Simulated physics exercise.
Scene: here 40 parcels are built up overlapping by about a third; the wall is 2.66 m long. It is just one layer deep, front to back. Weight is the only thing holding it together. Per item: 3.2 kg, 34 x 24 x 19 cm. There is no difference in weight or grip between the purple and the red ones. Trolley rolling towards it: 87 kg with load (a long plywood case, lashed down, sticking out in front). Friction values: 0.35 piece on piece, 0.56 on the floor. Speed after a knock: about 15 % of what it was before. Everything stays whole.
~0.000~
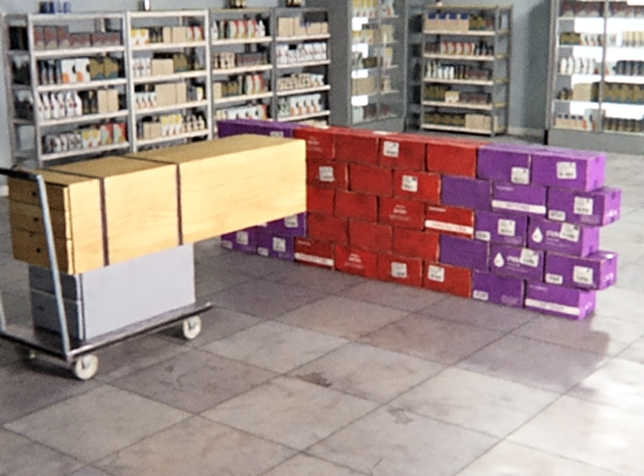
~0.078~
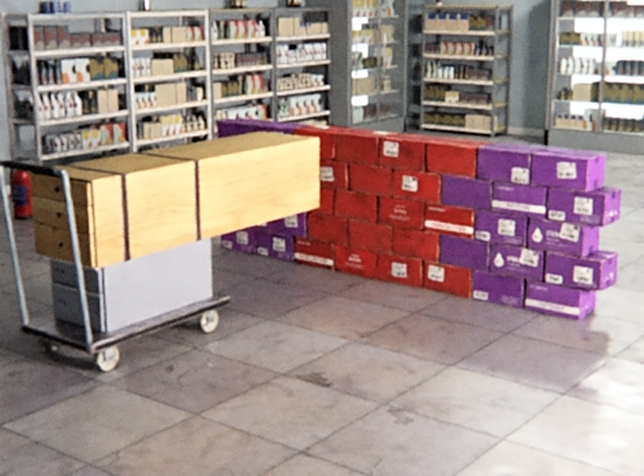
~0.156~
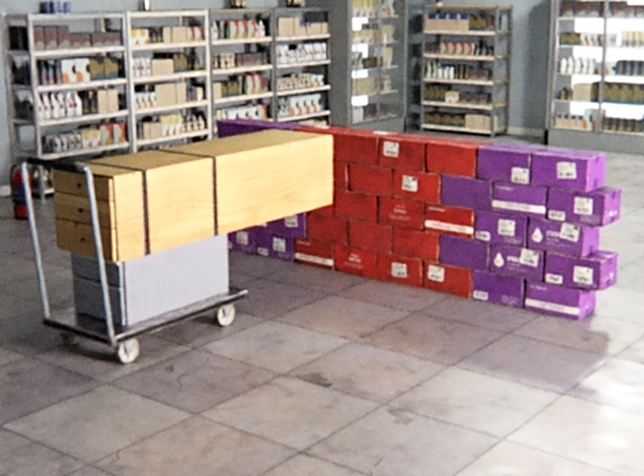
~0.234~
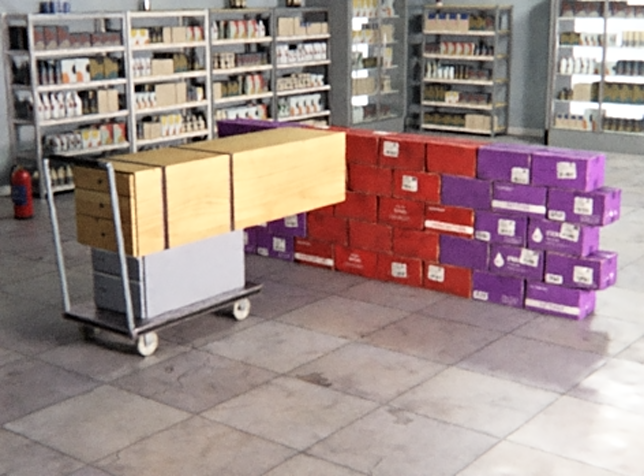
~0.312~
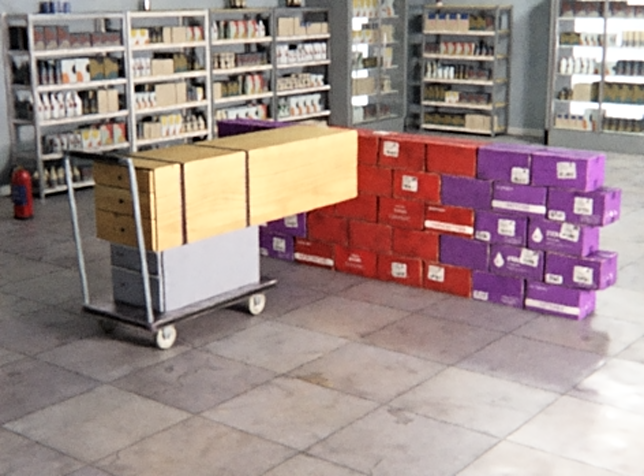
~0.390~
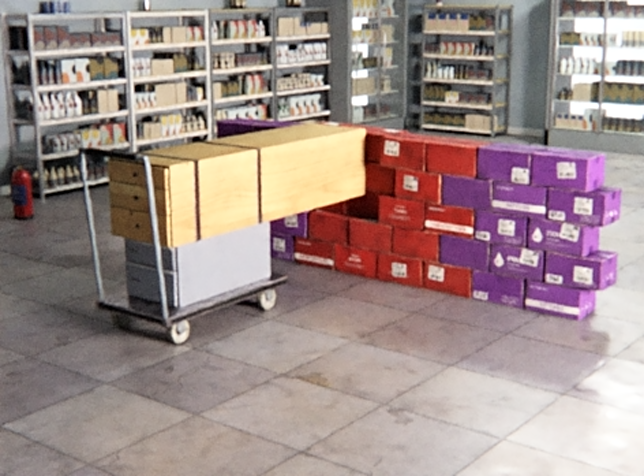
In a storeroom, a trolley rolls right and its long wooden case pushes into stacked red boxes.
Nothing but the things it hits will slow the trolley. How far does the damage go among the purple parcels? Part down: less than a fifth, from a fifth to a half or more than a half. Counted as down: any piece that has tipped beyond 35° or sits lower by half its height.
Lab note - fraction down at the end: Under one fifth.
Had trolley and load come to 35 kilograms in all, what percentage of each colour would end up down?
Purple 10, red 40 %.
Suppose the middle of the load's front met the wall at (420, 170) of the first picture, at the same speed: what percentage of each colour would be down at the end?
Purple 0 %, red 40 %.
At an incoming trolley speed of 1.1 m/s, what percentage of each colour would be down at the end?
You'd end up with purple at 10 per cent down and red at 40 per cent.
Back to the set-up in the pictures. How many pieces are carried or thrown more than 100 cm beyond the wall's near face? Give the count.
Around 4 of them.
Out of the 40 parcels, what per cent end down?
Roughly 20 per cent of them.
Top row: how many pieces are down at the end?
3.
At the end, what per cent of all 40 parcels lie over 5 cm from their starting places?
35 in a hundred.
After 0.62 s, load 36 cm past the wall's line, still rolling; none of the 22 purple parcels down (5 of 40 in all colours); top purple parcel 15 mm from its place; top red parcel 8 cm from its place.
After 1.08 s, load 86 cm past the wall's line, still rolling; 2 of the 22 purple parcels down (9 of 40 in all colours); top purple parcel 15 mm from its place; top red parcel 8 cm from its place.
In the end (2.3 s), load 1.15 m past the wall's line, stopped; 2 of the 22 purple parcels down (9 of 40 in all colours); top purple parcel unmoved; top red parcel 8 cm from its place. That is 9 per cent. From the last view, middles, top purple parcel near (244, 134), top red parcel near (416, 150).
